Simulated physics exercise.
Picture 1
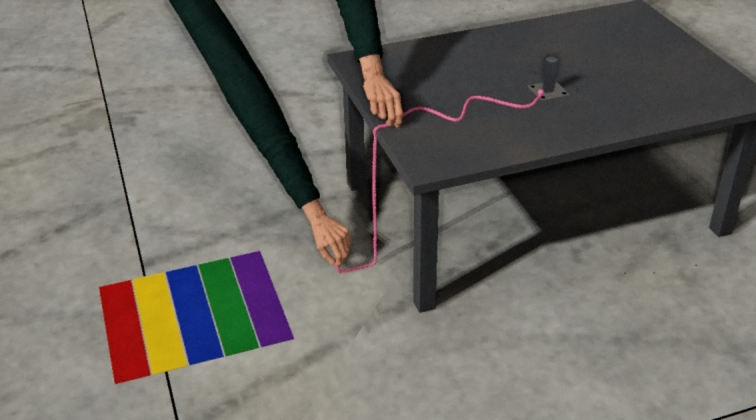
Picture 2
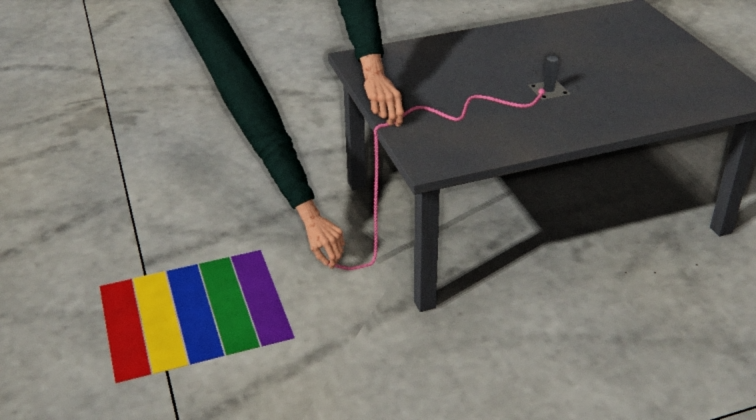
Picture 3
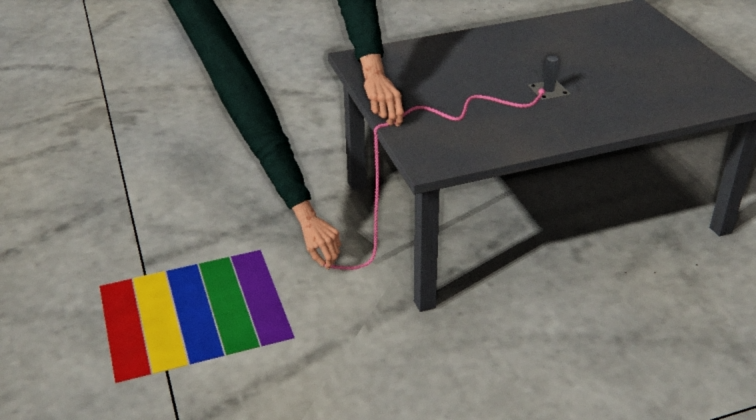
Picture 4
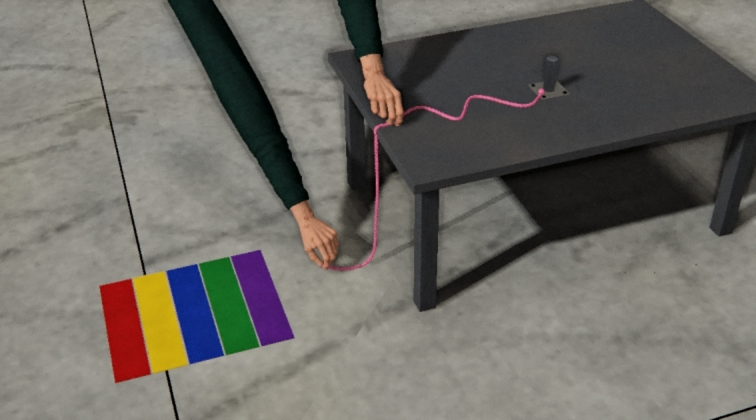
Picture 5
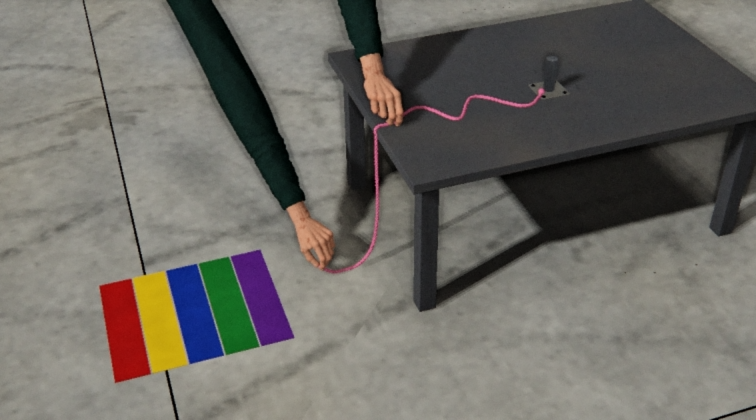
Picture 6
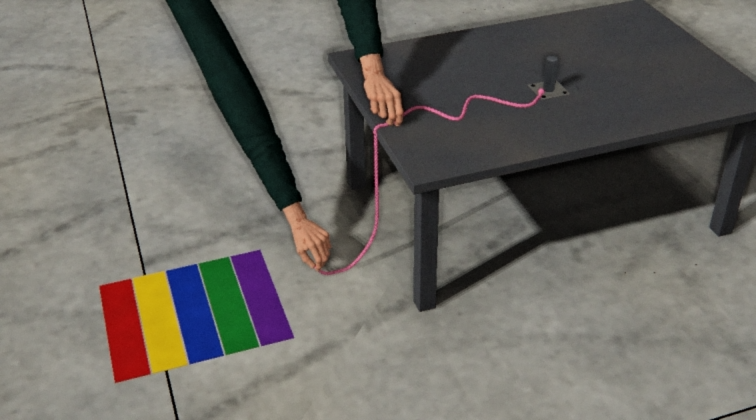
On a grey stone floor beside a low dark table, one hand drew the end of a pink cord slightly left toward some coloured stripes, while the other hand pinned it at the table's edge.
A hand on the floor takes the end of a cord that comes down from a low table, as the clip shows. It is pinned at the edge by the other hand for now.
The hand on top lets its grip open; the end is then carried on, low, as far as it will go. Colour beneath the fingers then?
Yellow.
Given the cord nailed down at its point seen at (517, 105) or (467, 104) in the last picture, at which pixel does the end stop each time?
Roughly (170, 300) and (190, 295).
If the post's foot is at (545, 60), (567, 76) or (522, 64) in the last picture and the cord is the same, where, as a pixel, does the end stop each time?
Estimated pixels per try: (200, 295); (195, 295); (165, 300).
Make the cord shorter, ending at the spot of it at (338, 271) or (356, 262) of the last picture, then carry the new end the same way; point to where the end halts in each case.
In order, around (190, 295) and (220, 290).
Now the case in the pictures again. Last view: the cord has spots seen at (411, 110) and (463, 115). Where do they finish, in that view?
(365, 137) and (423, 116), approximately.
Early on, end near (215, 291); over green.
Midway, end near (178, 299); over blue.
At the end of the slack, end near (157, 304); over yellow. The end stops over the yellow strip.
